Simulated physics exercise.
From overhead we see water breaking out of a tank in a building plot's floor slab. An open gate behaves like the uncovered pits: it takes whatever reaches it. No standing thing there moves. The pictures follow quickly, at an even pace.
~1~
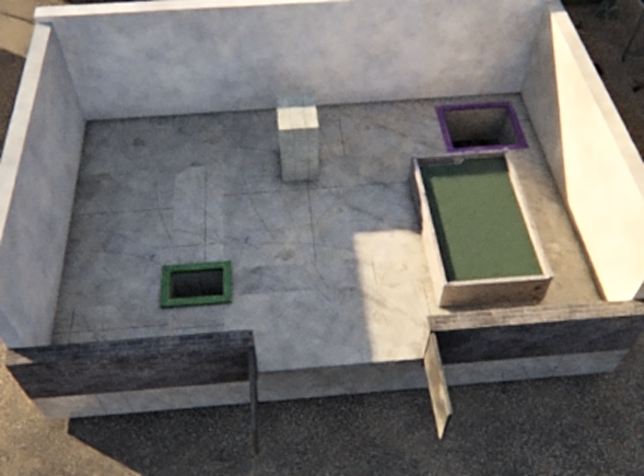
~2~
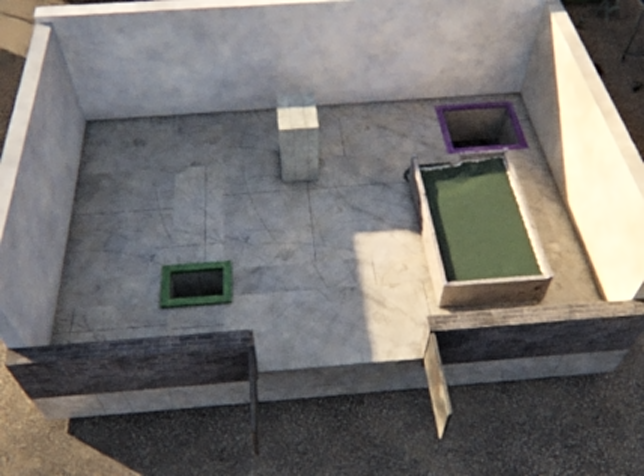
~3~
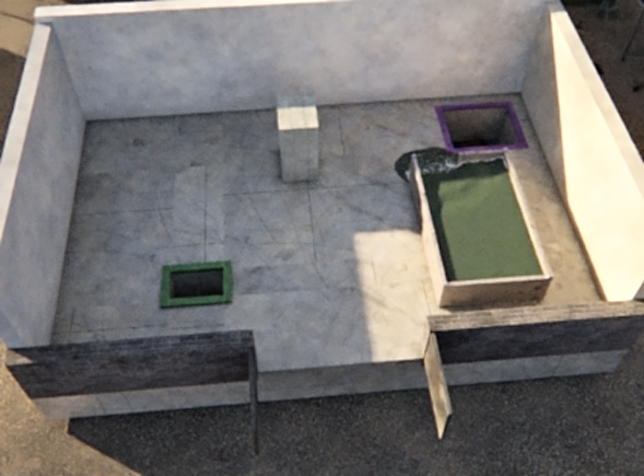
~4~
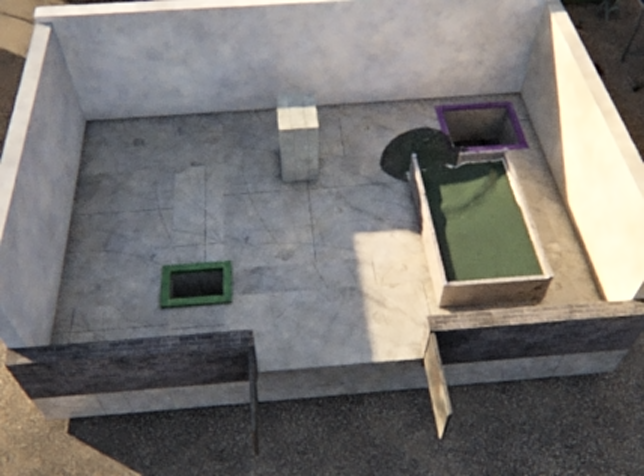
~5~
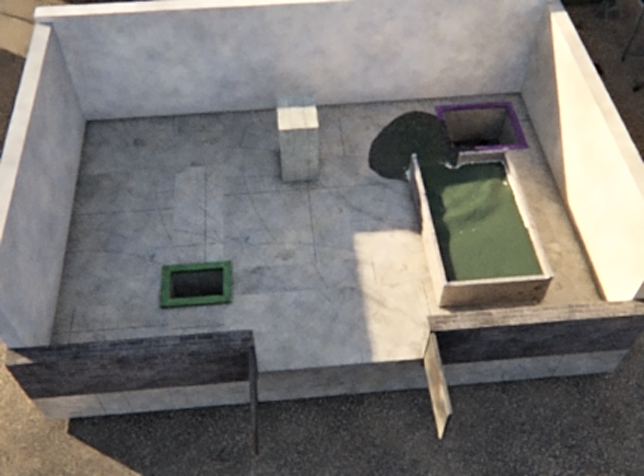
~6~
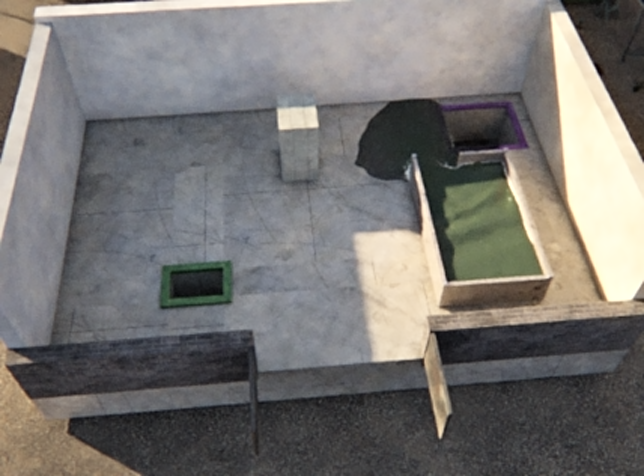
Dark green water pours from the tank's far side and spreads across the pale floor.
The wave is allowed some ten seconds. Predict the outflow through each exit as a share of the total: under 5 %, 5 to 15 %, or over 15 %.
As I see it, the gate swallows below five per cent; the green pit swallows below five per cent; the purple pit swallows beyond fifteen per cent.
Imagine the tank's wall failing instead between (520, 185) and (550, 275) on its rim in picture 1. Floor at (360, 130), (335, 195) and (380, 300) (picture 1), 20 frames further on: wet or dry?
Result, in sequence: Untouched by the flood; untouched by the flood; inundated.
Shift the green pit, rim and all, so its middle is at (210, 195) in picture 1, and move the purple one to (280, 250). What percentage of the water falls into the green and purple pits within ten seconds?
Green share 0%, purple share 2%.
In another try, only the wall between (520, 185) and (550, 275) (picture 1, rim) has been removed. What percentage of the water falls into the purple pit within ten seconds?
In percent, purple takes 35.
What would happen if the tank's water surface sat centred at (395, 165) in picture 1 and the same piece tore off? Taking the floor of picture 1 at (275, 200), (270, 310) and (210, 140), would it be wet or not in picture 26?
Spot one unwetted, spot two unwetted, spot three wetted.
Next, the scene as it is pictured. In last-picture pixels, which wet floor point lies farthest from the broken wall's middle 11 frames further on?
The wet point farthest out is around (217, 113).
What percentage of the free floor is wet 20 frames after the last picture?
By my count, 30 percent.
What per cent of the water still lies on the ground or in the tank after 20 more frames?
Around 88 in a hundred.
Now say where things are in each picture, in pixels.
The first frame shows the tank at (477, 216) is whole and still.
In the second frame, water pours out on the tank's far side and has run to (409, 173).
In the third frame, the front is at (451, 154), out from the gap on the tank's far side.
In the fourth frame, the front is at (430, 131), out from the gap on the tank's far side.
In the fifth frame, the front is at (410, 116), out from the gap on the tank's far side.
In the sixth frame, water pours out on the tank's far side and has run to (400, 101).
A moment on, water covers 10 % of the floor; the gate 0 %, the green pit 0 %, the purple pit 2 %.
Next, water covers 15 % of the floor; the gate 0 %, the green pit 0 %, the purple pit 5 %.
Then, water covers 30 % of the floor; the gate 0 %, the green pit 0 %, the purple pit 11 %.
Later, water covers 40 % of the floor; the gate 0 %, the green pit 0 %, the purple pit 20 %.
In the end, water covers 55 % of the floor; the gate 0 %, the green pit 0 %, the purple pit 27 %.
